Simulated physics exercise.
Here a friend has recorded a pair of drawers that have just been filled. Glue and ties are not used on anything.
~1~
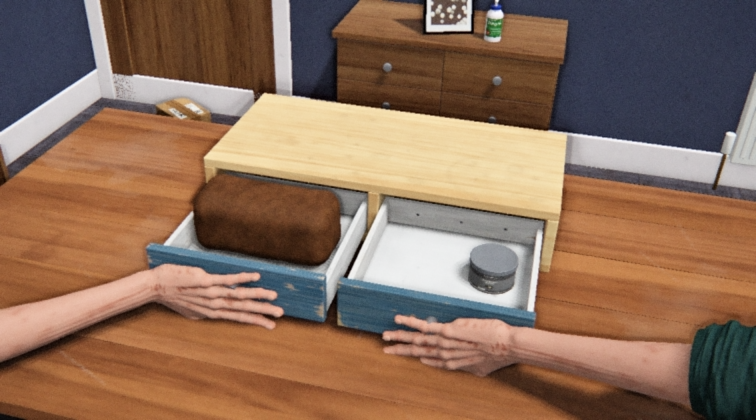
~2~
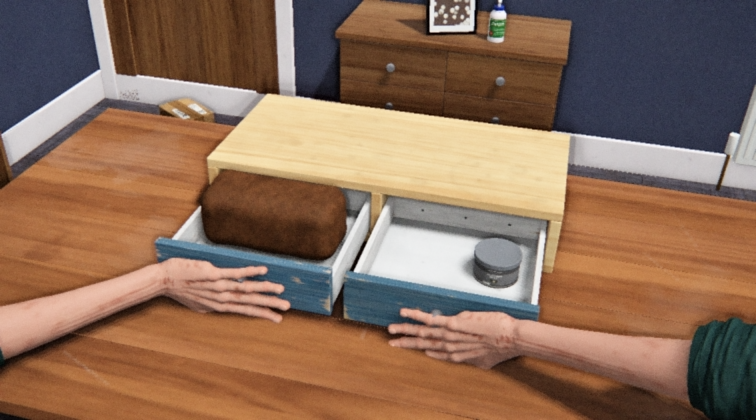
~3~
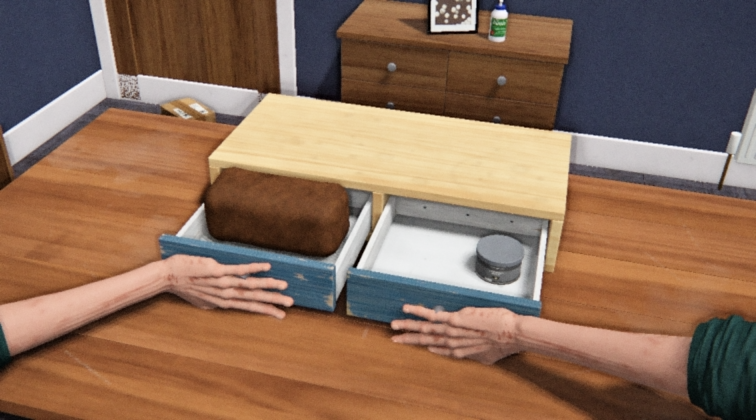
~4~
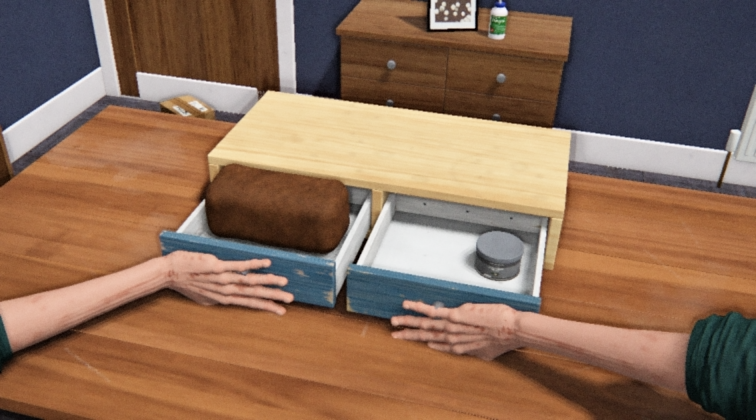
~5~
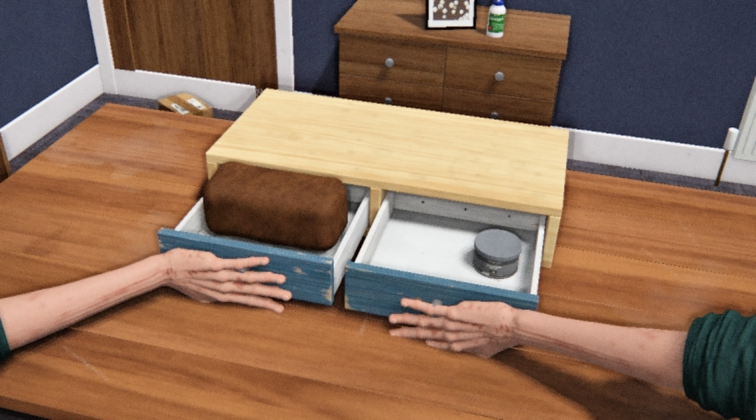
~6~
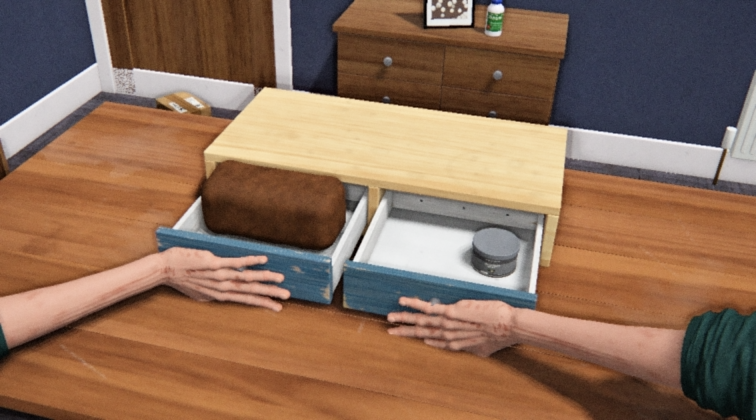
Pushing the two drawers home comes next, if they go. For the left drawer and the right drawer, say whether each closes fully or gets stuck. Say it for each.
One by one: The left drawer will stay jutting out. The right drawer will finish tucked away.
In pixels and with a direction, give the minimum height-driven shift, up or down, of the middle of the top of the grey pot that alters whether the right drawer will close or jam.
Shift: About 16 px, direction up.
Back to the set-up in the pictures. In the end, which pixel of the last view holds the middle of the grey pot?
Its middle settles around (509, 183) in the last picture.
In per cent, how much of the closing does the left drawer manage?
45 per cent, roughly.
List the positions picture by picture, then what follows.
In the first frame, left drawer (267, 236) wide open; right drawer (448, 267) wide open; grey pot (493, 269).
In the second frame, right drawer (452, 262) wide open; loaf (275, 215).
In the third frame, left drawer (277, 228) wide open; chest (396, 174).
In the fourth frame, right drawer (454, 255) wide open; grey pot (499, 257).
In the fifth frame, left drawer (275, 222) wide open; loaf (276, 206).
In the sixth frame, left drawer (274, 221) wide open; right drawer (451, 251) wide open; chest (392, 168).
Then, 0.38 s after the last picture, left drawer starting in; right drawer starting in.
Then, 0.62 s after the last picture, left drawer about half in; right drawer about half in.
At rest, the left drawer jams; the right drawer closes.
